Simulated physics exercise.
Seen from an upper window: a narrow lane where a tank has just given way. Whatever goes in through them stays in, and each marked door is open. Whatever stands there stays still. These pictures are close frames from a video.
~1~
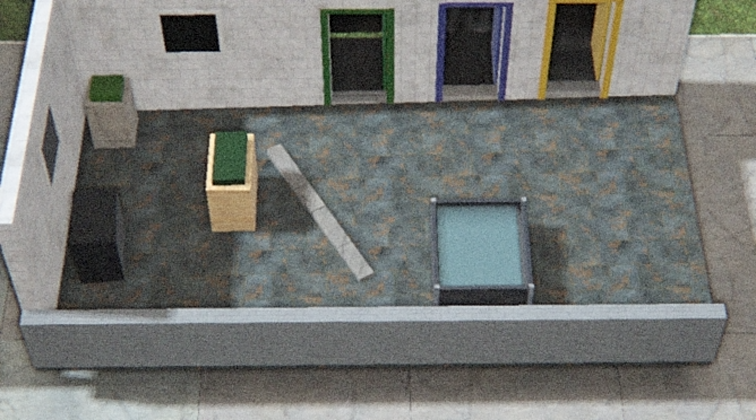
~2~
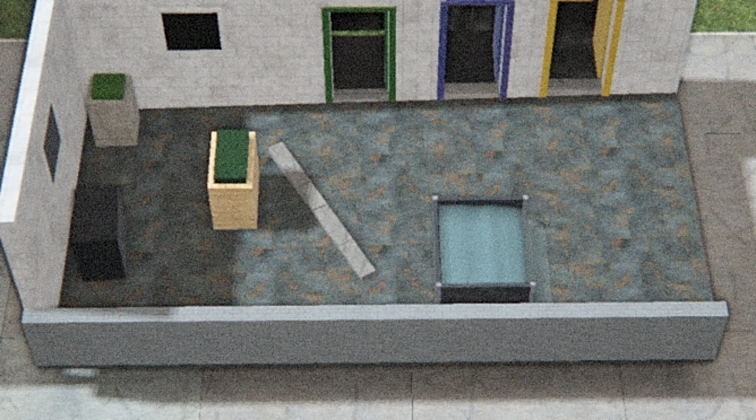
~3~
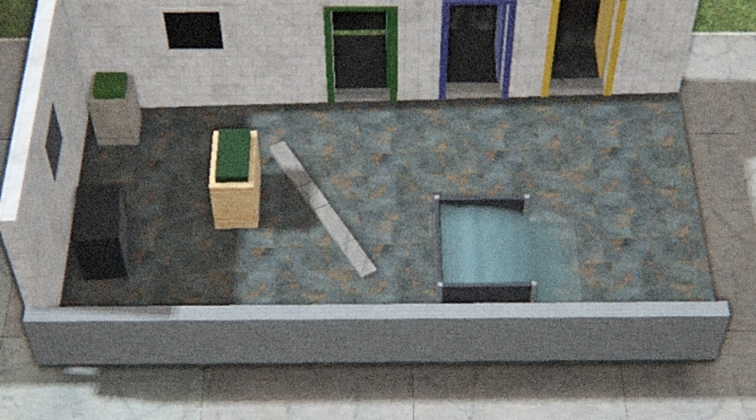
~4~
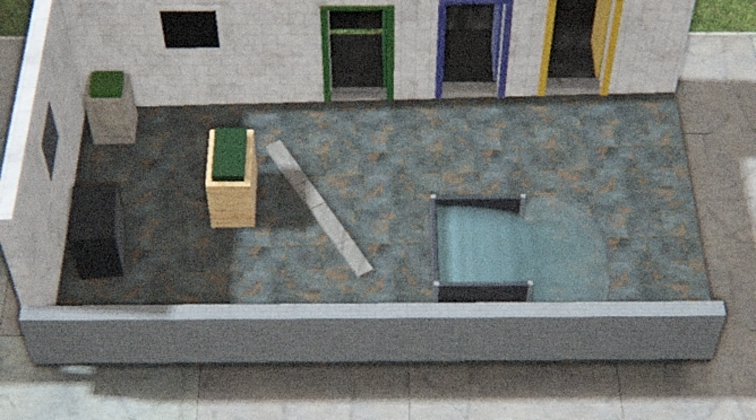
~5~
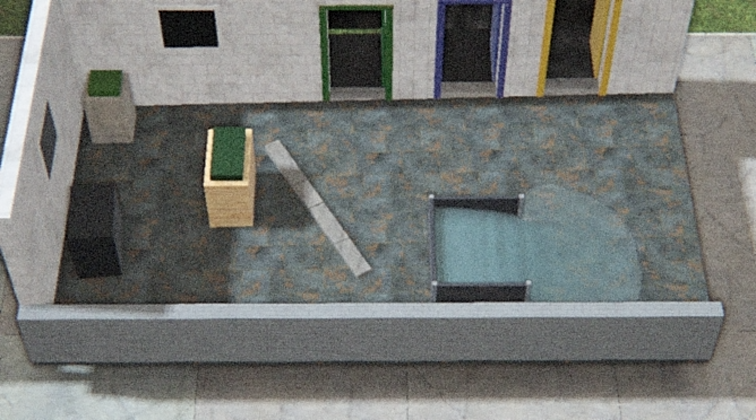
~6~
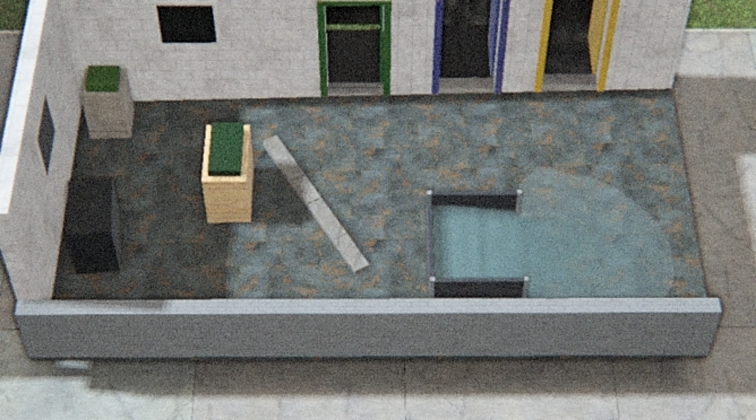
A dark-edged tank of pale blue water stands right of centre in a walled, paved lane, seen from an upper window. Green, blue and yellow doorways line the white back wall, with a pale plank lying left of the tank beside a tan, green-topped box, and a black block farther left. The tank's right side opens and water pours out rightward, spreading over the paving in a widening, rounded sheet, while the view wavers slightly.
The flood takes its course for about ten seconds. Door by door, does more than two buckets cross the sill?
Green door: Two buckets at most. Yellow door: Two buckets at most. Blue door: Two buckets at most.
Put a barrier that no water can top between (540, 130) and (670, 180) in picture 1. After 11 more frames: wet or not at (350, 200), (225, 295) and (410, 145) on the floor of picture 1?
Untouched, untouched, untouched.
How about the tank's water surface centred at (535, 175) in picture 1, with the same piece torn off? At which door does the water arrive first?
My pick is the yellow-painted one.
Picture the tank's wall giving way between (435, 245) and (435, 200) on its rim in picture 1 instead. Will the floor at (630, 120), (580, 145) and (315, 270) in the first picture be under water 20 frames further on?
Point by point: Unwetted; unwetted; soaked.
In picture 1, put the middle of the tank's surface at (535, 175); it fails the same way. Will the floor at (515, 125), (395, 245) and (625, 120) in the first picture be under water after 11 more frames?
First one stays unwetted, next one stays unwetted, last one gets inundated.
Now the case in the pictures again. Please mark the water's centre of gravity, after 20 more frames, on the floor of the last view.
At about (556, 245).
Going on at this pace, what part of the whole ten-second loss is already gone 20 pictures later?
Near 85 in a hundred.
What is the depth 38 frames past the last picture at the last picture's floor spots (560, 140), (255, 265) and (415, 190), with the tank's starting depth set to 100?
Respectively 2, 0 and 0 per cent.
A moment on, water covers 20 % of the floor; the green door not reached, the yellow door not reached, the blue door not reached.
Next, water covers 25 % of the floor; the green door not reached, the yellow door not reached, the blue door not reached.
Then, water covers 25 % of the floor; the green door not reached, the yellow door wet at the sill, nothing in, the blue door not reached.
Later, water covers 25 % of the floor; the green door not reached, the yellow door wet at the sill, nothing in, the blue door wet at the sill, nothing in.
In the end, water covers 20 % of the floor; the green door wet at the sill, nothing in, the yellow door wet at the sill, nothing in, the blue door wet at the sill, nothing in.
